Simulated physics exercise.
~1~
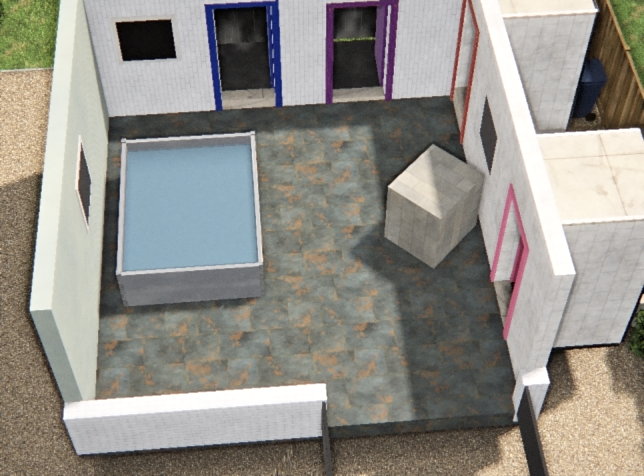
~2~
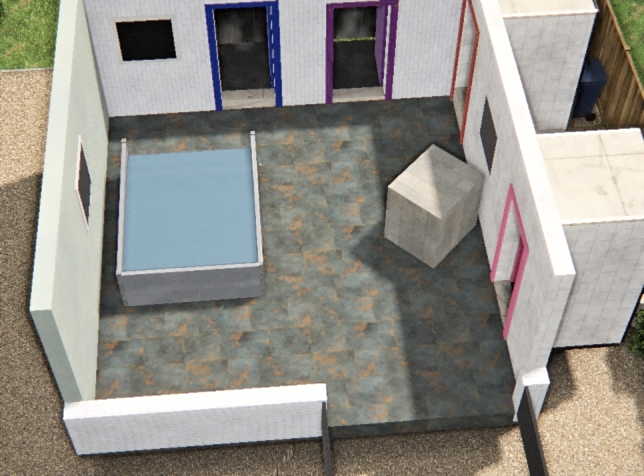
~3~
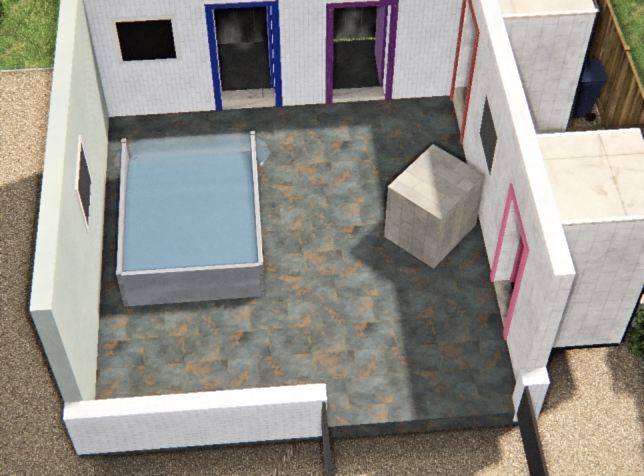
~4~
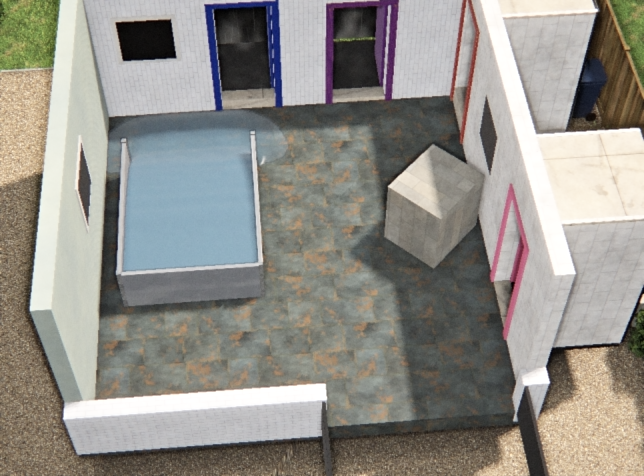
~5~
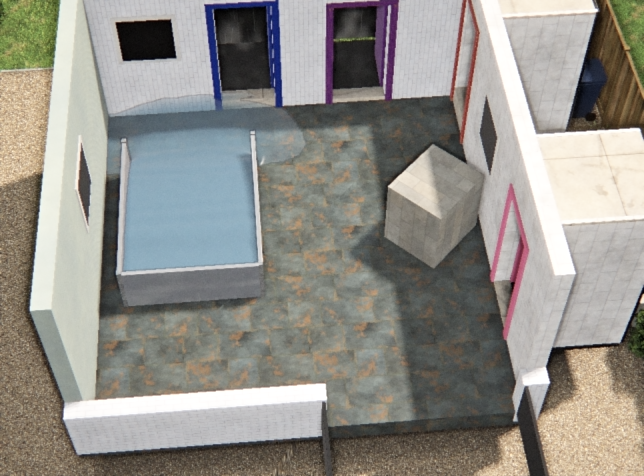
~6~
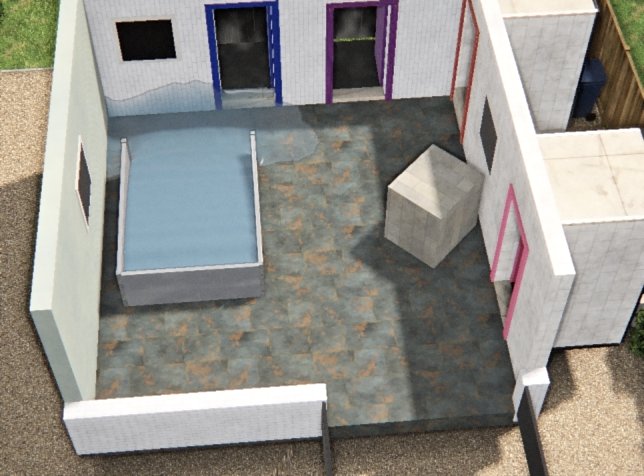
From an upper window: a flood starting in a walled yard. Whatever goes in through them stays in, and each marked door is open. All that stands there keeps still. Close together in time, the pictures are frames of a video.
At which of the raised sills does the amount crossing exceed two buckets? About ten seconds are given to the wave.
At the pink door it does not exceed two buckets; at the blue door it exceeds two buckets; at the purple door it exceeds two buckets; at the red door it does not exceed two buckets.
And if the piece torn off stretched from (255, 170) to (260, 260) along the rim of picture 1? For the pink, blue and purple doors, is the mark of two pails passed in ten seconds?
Note - pink breaks the threshold; blue comes in lower; purple breaks the threshold.
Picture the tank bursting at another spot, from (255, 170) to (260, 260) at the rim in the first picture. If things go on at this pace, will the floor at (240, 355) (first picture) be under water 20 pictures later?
Answer: Free of water.
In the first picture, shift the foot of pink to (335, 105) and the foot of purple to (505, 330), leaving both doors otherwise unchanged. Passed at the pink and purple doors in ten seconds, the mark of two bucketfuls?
Well, the pink one crosses the threshold, while the purple one stays short of the threshold.
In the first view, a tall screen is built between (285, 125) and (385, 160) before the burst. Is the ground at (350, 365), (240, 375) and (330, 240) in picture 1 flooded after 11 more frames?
Log, spots one to three: Spared; spared; spared.
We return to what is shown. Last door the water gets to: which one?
The pink one.
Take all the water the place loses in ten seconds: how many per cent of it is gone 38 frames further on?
Somewhere around 45 per cent, I'd say.
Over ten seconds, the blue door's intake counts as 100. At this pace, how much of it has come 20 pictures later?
Near 95 in a hundred.
A moment on, water covers 15 % of the floor; the pink door not reached, the blue door over two buckets in, the purple door wet at the sill, nothing in, the red door not reached.
Next, water covers 30 % of the floor; the pink door not reached, the blue door far over two buckets in, the purple door wet at the sill, nothing in, the red door wet at the sill, nothing in.
Then, water covers 50 % of the floor; the pink door wet at the sill, nothing in, the blue door far over two buckets in, the purple door under two buckets in, the red door wet at the sill, nothing in.
Later, water covers 90 % of the floor; the pink door wet at the sill, nothing in, the blue door far over two buckets in, the purple door under two buckets in, the red door wet at the sill, nothing in.
In the end, water covers 95 % of the floor; the pink door under two buckets in, the blue door far over two buckets in, the purple door over two buckets in, the red door wet at the sill, nothing in.
